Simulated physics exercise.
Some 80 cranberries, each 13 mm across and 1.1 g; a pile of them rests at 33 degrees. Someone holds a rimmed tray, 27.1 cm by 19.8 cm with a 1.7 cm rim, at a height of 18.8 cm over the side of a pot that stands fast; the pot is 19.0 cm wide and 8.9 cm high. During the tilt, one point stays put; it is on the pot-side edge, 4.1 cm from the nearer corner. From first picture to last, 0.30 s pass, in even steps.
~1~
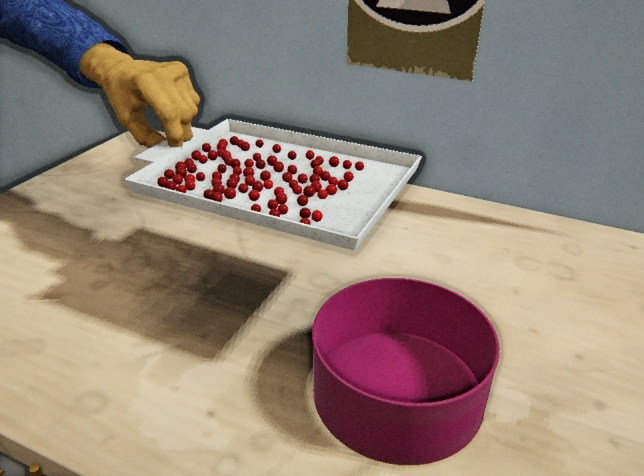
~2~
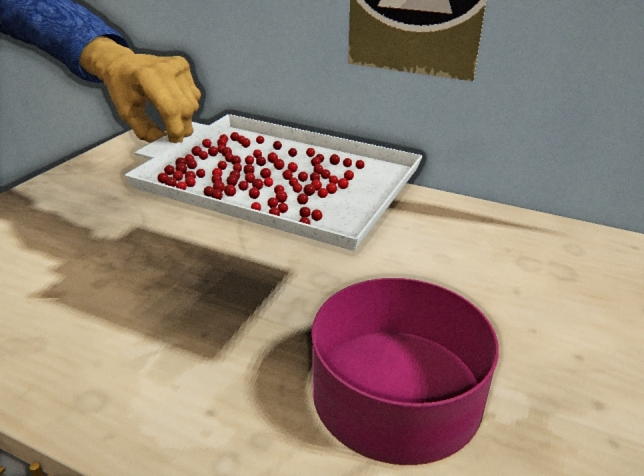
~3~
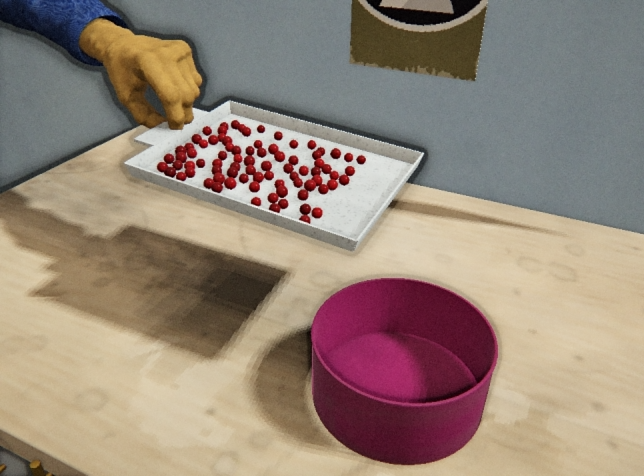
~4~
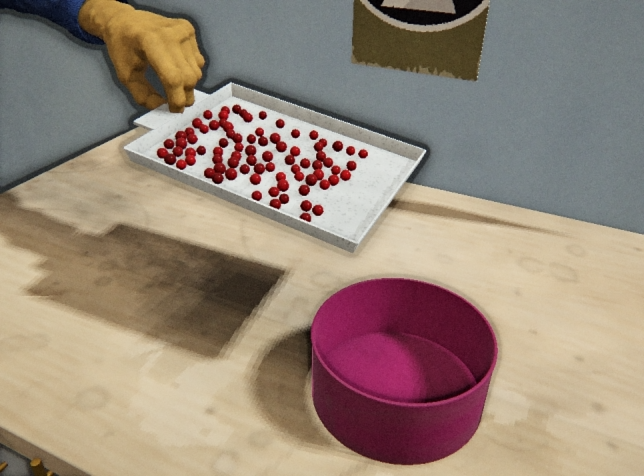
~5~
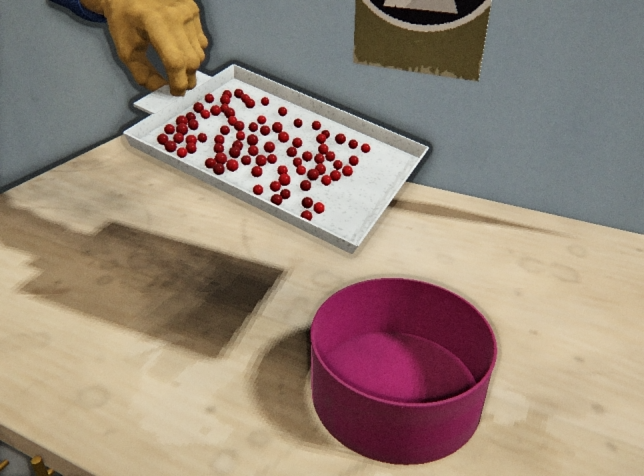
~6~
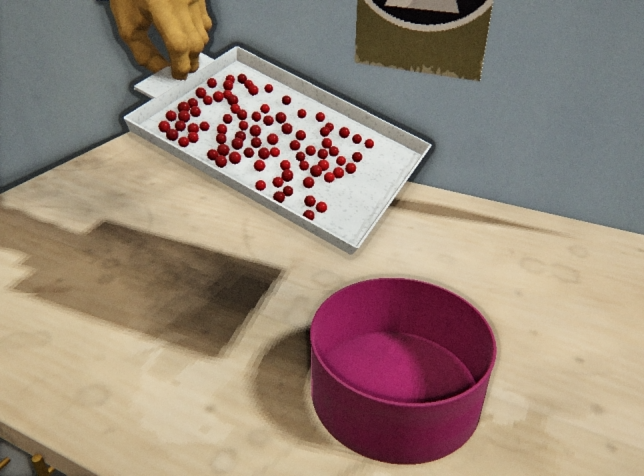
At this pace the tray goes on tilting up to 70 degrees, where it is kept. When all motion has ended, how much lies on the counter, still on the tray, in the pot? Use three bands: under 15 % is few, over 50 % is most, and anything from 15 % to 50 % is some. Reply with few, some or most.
Counter: Few, left on the tray: Most, pot: Some.
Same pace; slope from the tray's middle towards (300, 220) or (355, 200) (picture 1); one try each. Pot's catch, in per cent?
Around 5 % for the first direction, around 20 % for the second.
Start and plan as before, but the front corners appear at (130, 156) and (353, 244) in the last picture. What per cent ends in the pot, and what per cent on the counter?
Pot 0 % / counter 0 %.
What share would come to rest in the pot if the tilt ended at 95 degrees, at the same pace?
I'd say close to 100 percent.
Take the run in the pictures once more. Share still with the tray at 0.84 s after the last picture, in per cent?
I'd say close to 75 per cent.
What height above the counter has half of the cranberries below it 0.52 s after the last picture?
The halfway mark sits at about 22 cm.
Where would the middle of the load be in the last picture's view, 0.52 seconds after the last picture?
At about (358, 202).
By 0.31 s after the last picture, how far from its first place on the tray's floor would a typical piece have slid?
Roughly 10 cm.
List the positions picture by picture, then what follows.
Tray tilt 0 degrees, front corners at (131, 178) and (355, 235); middle of the pieces at (265, 176); pot at (404, 333), in the first picture.
Tray tilt 1 degrees, front corners at (131, 174) and (355, 236); middle of the pieces at (266, 173), in the second picture.
Tray tilt 5 degrees, front corners at (130, 162) and (355, 237), lowest corner right front; middle of the pieces at (266, 166), in the third picture.
Tray tilt 9 degrees, front corners at (130, 147) and (355, 239), lowest corner right front; middle of the pieces at (268, 157), in the fourth picture.
Tray tilt 14 degrees, front corners at (130, 132) and (356, 241), lowest corner right front; middle of the pieces at (269, 147), in the fifth picture.
Tray tilt 19 degrees, front corners at (130, 118) and (356, 243), lowest corner right front; middle of the pieces at (273, 139); pot at (402, 333), in the sixth picture.
Then, 0.31 s after the last picture, tilt 44 degrees; the tray holds 100 %, the pot 0 %.
Then, 0.52 s after the last picture, tilt 61 degrees; the tray holds 95 %, the pot 0 %.
Then, 0.84 s after the last picture, tilt 70 degrees; the tray holds 75 %, the pot 25 %.
In the end, counter 0 %, tray 75 %, pot 25 %.
